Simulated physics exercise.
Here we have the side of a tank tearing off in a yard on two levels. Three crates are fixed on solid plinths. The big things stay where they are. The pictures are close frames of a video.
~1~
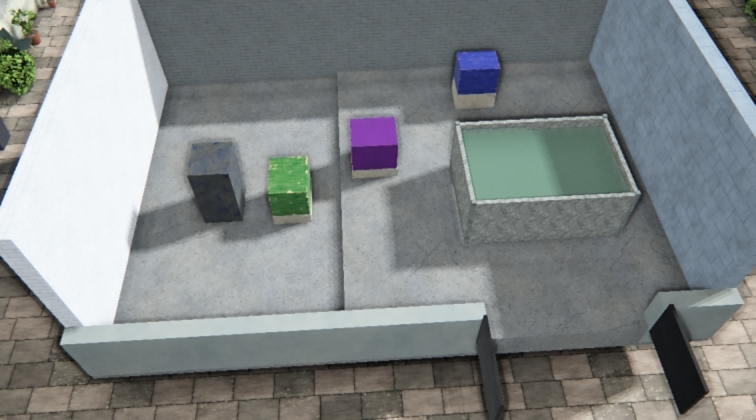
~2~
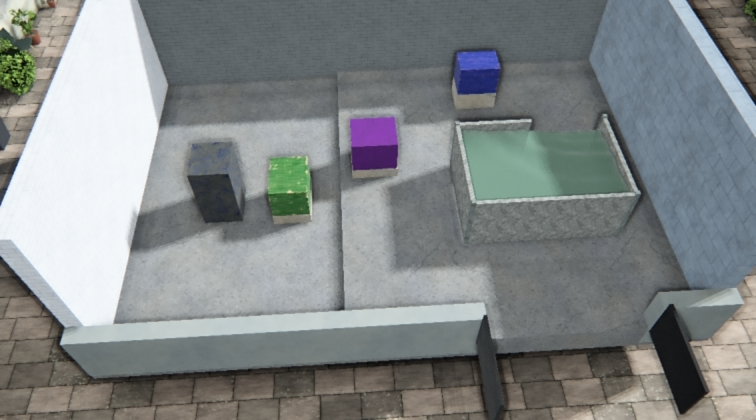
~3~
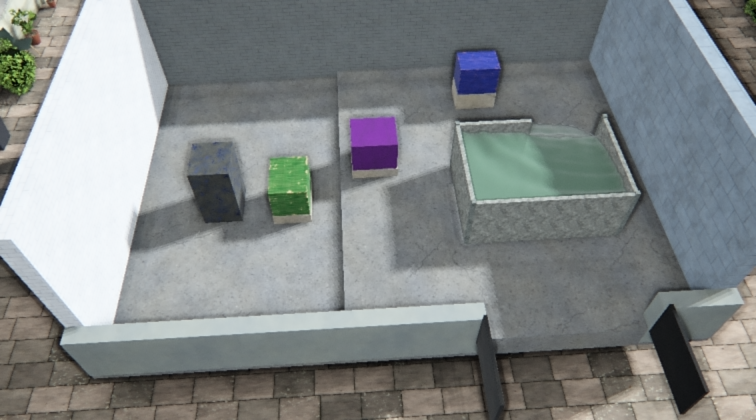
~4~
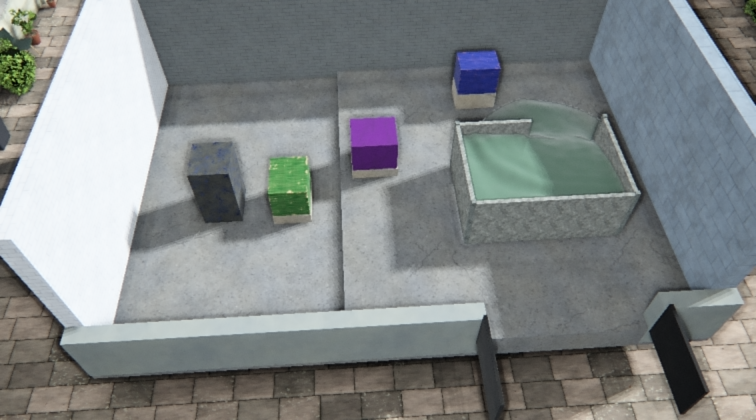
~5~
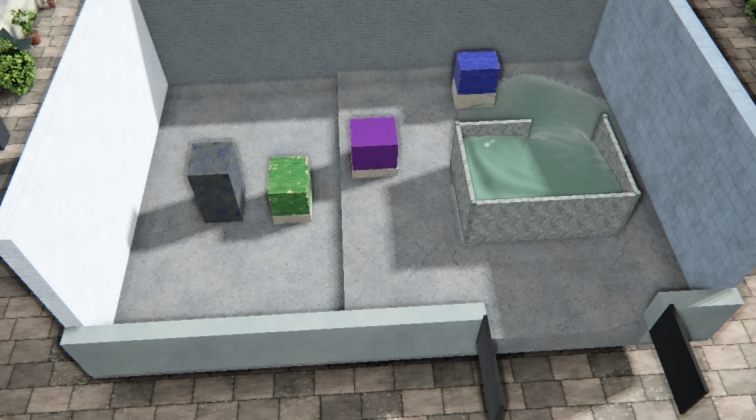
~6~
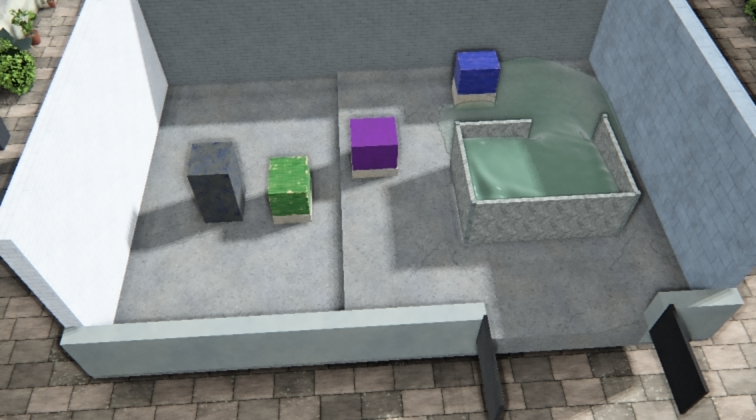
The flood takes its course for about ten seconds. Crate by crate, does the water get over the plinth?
In the end: The purple crate keeps dry; the blue crate is soaked; the green crate keeps dry.
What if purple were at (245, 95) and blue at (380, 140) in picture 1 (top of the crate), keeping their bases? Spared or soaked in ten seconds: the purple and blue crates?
Purple takes water; blue stays dry.
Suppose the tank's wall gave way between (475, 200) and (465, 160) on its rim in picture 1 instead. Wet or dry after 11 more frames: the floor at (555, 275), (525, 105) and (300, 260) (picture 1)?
As listed: Dry, dry, wet.
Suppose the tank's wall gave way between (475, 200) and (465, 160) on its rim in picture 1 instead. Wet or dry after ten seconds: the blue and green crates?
Then: Blue escapes it, green is wetted.
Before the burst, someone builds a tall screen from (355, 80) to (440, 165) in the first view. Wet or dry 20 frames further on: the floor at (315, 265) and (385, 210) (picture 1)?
One after the other: Clear, dry.
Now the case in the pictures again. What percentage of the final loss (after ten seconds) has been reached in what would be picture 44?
About 20 per cent.
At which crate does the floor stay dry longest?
I say the green-painted one.
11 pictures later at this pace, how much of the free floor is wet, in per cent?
Roughly 30 per cent.
A moment on, water covers 20 % of the floor; the purple crate water round its plinth, the blue crate water round its plinth, the green crate not reached.
Next, water covers 30 % of the floor; the purple crate water round its plinth, the blue crate water round its plinth, the green crate not reached.
Then, water covers 50 % of the floor; the purple crate water round its plinth, the blue crate water round its plinth, the green crate water round its plinth.
Later, water covers 80 % of the floor; the purple crate water round its plinth, the blue crate water round its plinth, the green crate water round its plinth.
In the end, water covers 95 % of the floor; the purple crate stayed above the water, the blue crate was topped, the green crate stayed above the water.
